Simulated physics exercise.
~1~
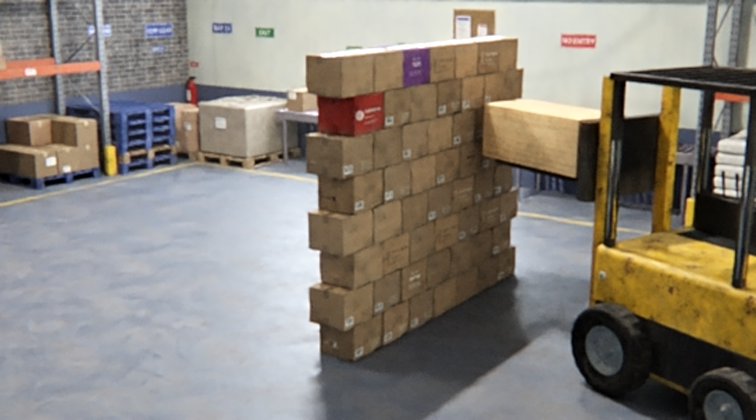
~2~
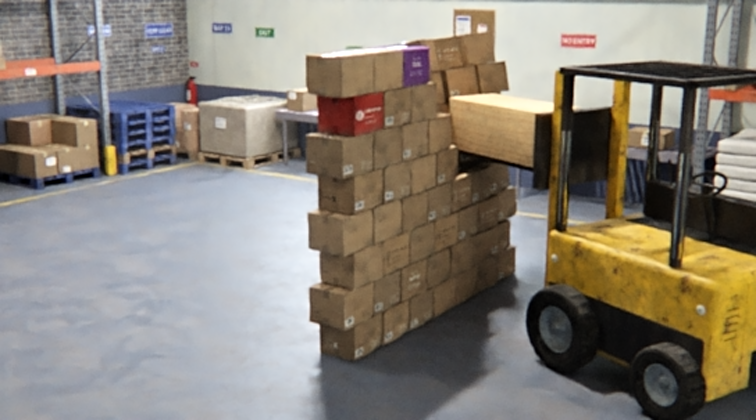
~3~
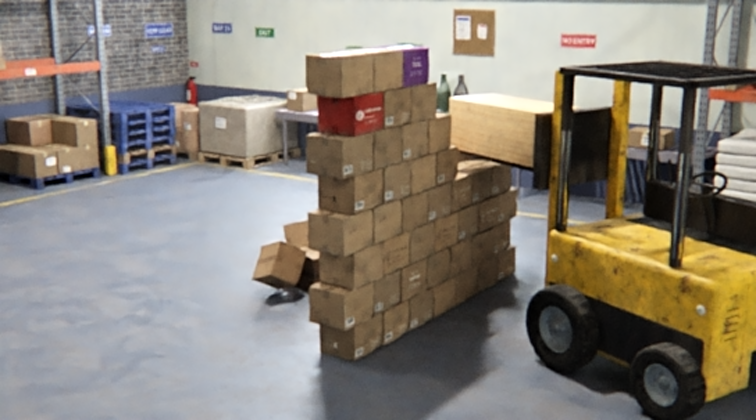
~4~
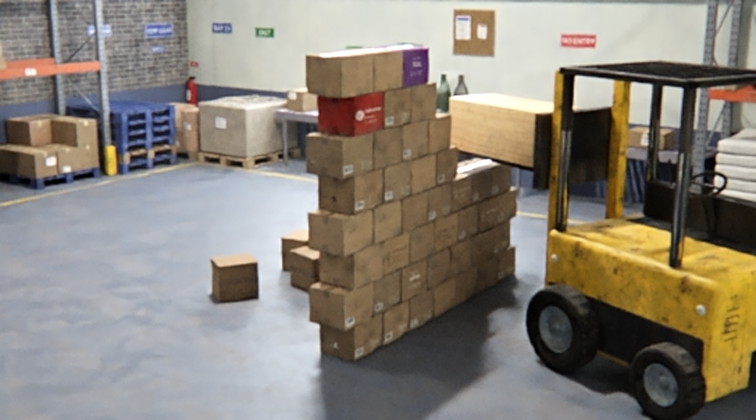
In a warehouse with a blue-grey floor, seen from a fixed, slightly raised view, a free-standing wall of brown cartons rises in staggered rows, with one red carton near its upper left and a purple one in the top row. At the right, a yellow forklift holds a pale wooden crate against the wall's far upper end. The forklift moves left, pushing the crate into the wall and shoving upper cartons out of line. It stops, and those cartons fall behind the wall, some tumbling into view. The wall is left stepped down at its right, its red and purple cartons still in place, with one carton lying apart on the floor.
